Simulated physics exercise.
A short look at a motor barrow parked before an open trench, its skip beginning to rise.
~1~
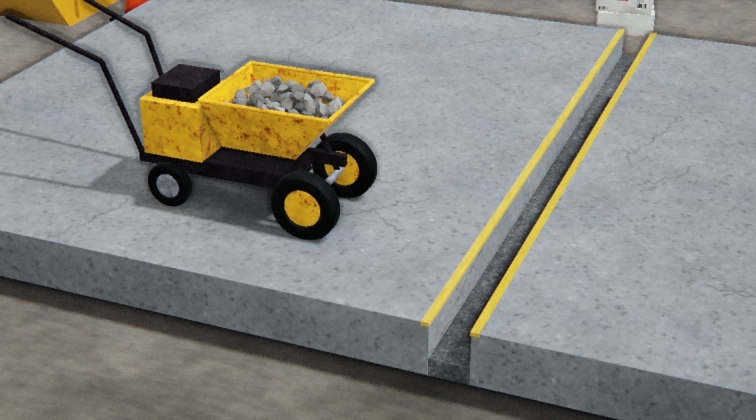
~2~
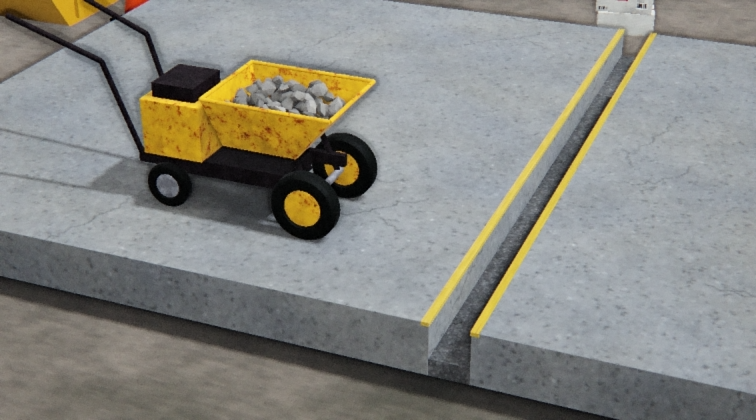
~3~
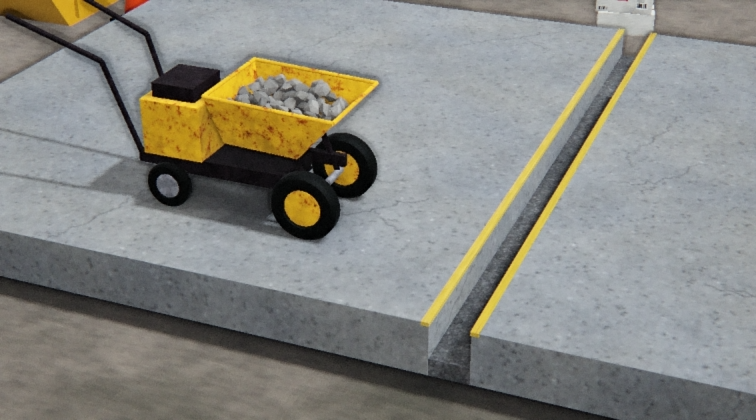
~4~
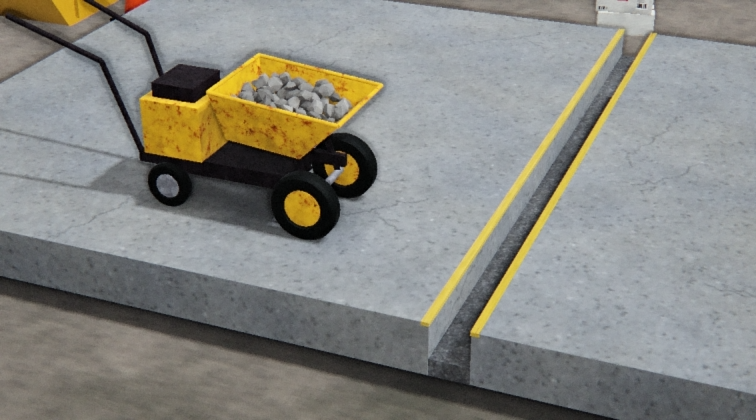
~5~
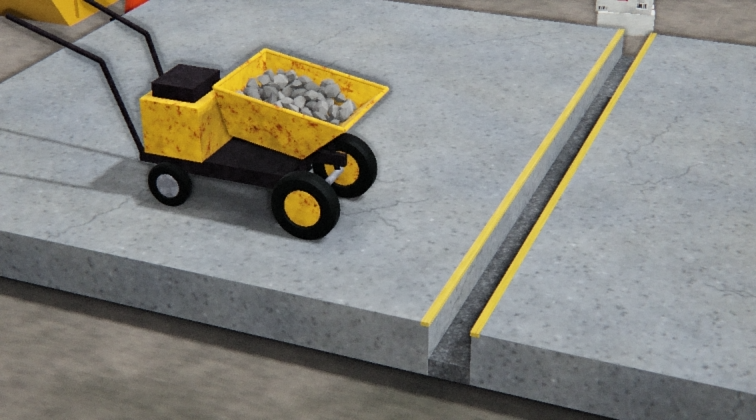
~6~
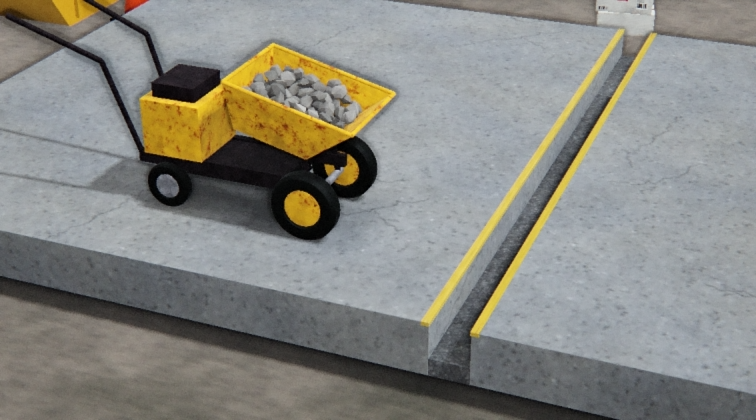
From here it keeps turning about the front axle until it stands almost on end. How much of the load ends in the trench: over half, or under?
Between the edges lies under half of the load.
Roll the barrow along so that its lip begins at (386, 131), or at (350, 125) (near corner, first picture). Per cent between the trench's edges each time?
First some 90, then 60 per cent.
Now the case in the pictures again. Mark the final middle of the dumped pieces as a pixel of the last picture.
Near (457, 238).
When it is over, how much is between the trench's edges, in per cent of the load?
Close to 25 per cent.
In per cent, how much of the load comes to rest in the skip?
About 15 per cent.
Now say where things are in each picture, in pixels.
Lip of the skip at (329, 122), level; top of the load at (286, 98), broken stones; first edge of the trench at (447, 290); far edge at (495, 299), the trench under half as wide as the skip, and about as deep as wide, in the first frame.
Lip of the skip at (330, 122), level; top of the load at (287, 98), in the second frame.
Lip of the skip at (333, 124), tipped barely; top of the load at (289, 97), in the third frame.
Lip of the skip at (338, 126), tipped a little; top of the load at (268, 90), in the fourth frame.
Lip of the skip at (344, 130), tipped a little; top of the load at (274, 87), in the fifth frame.
Lip of the skip at (351, 136), tipped a little; top of the load at (272, 93); first edge of the trench at (447, 290); far edge at (495, 299), in the sixth frame.
Soon, skip tipped steeply; all in the skip.
A while on, skip tipped right over; most in the skip; about a quarter short of the trench; a stray few falling.
Towards the end, skip tipped right over; about a quarter in the skip; about half short of the trench; about a quarter in or heaped over the trench; a stray few beyond it.
Finally, skip tipped right over; a small part in the skip; about half short of the trench; about a quarter in or heaped over the trench; a stray few beyond it.
